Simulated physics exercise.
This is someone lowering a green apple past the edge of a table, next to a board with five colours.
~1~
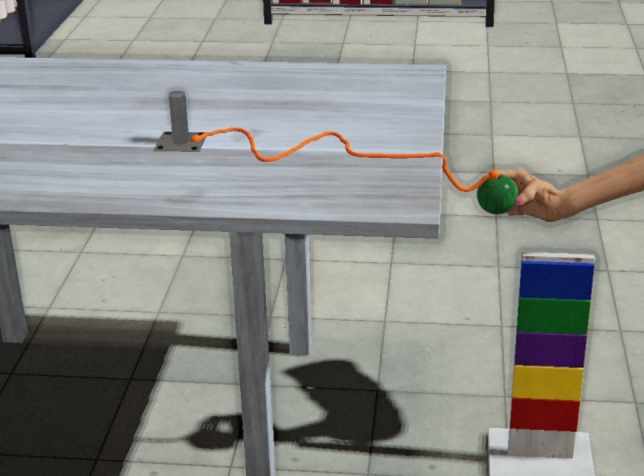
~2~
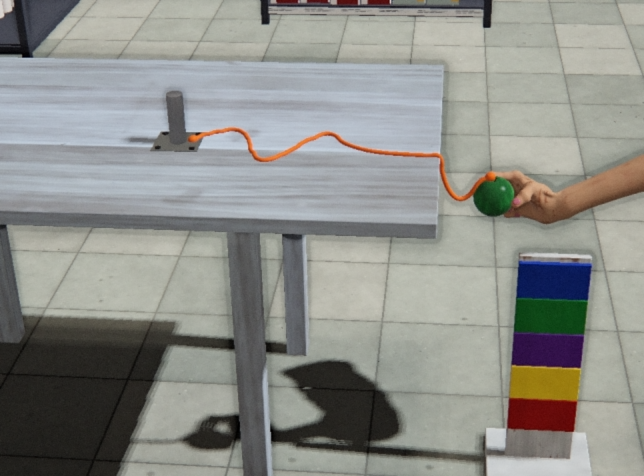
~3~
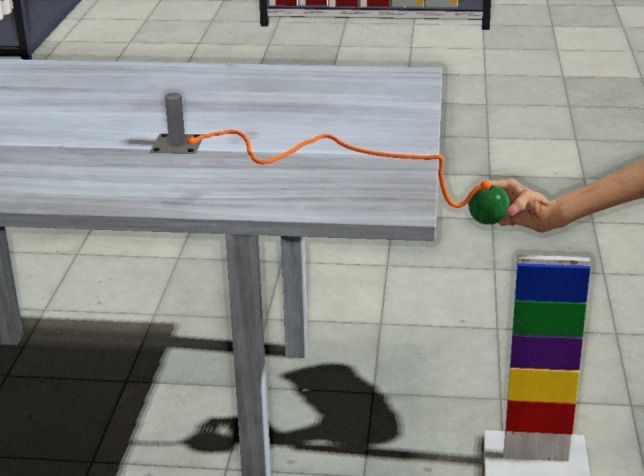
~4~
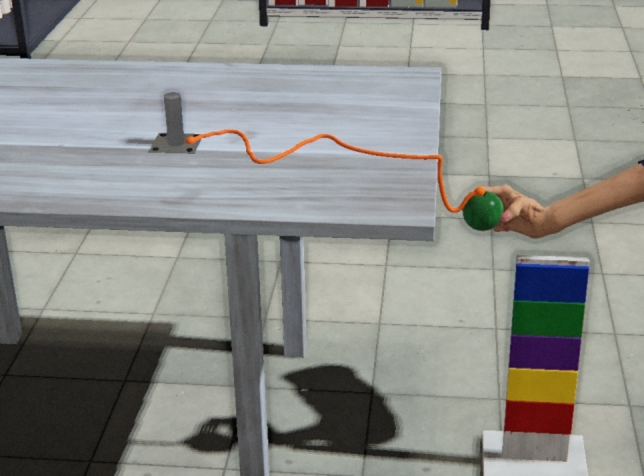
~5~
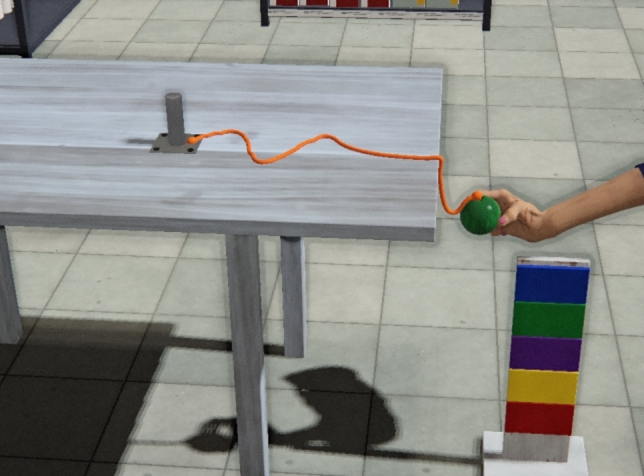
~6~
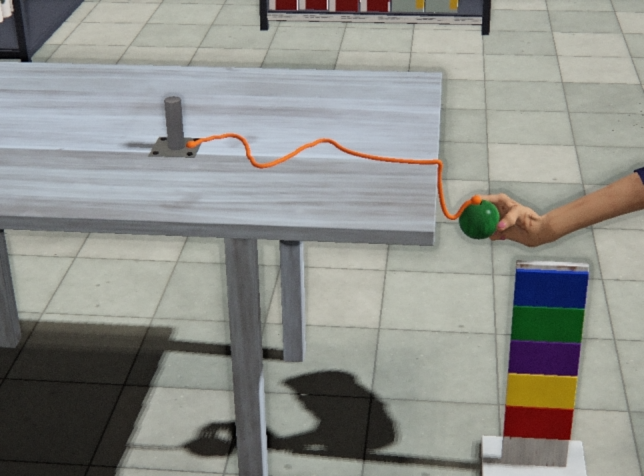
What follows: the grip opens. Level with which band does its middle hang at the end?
Its centre hangs level with the purple band.
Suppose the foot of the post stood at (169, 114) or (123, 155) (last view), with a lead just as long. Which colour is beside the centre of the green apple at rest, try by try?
Try by try: Green; green.
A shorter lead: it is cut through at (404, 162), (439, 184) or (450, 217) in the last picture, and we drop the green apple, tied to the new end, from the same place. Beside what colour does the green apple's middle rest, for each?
One after the other, no band; blue; green.
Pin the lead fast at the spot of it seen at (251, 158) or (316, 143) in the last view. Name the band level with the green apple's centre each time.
One after the other, green; blue.
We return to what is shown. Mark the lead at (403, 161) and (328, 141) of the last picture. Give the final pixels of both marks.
Near (438, 226) and (417, 158).
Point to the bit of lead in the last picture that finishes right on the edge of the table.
At (339, 147), roughly.
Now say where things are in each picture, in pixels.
Green apple (498, 194); blue (557, 282); green (554, 317); purple (551, 351); yellow (548, 384); red (545, 416), in the first picture.
Green apple (494, 196); lead through (227, 130) (255, 156) (309, 140) (364, 150) (442, 169), in the second picture.
Green apple (489, 205), in the third picture.
Green apple (483, 211); lead through (225, 132) (253, 158) (307, 142) (364, 152) (439, 173), in the fourth picture.
Green apple (480, 215), in the fifth picture.
Green apple (479, 219); lead through (225, 136) (253, 162) (307, 146) (364, 156) (439, 178), in the sixth picture.
Soon after, apple near (465, 351); level with purple.
Then, apple near (400, 341); level with purple.
Further on, apple near (445, 353); level with purple.
At rest, apple near (433, 353); level with purple. Its middle rests at the purple band.
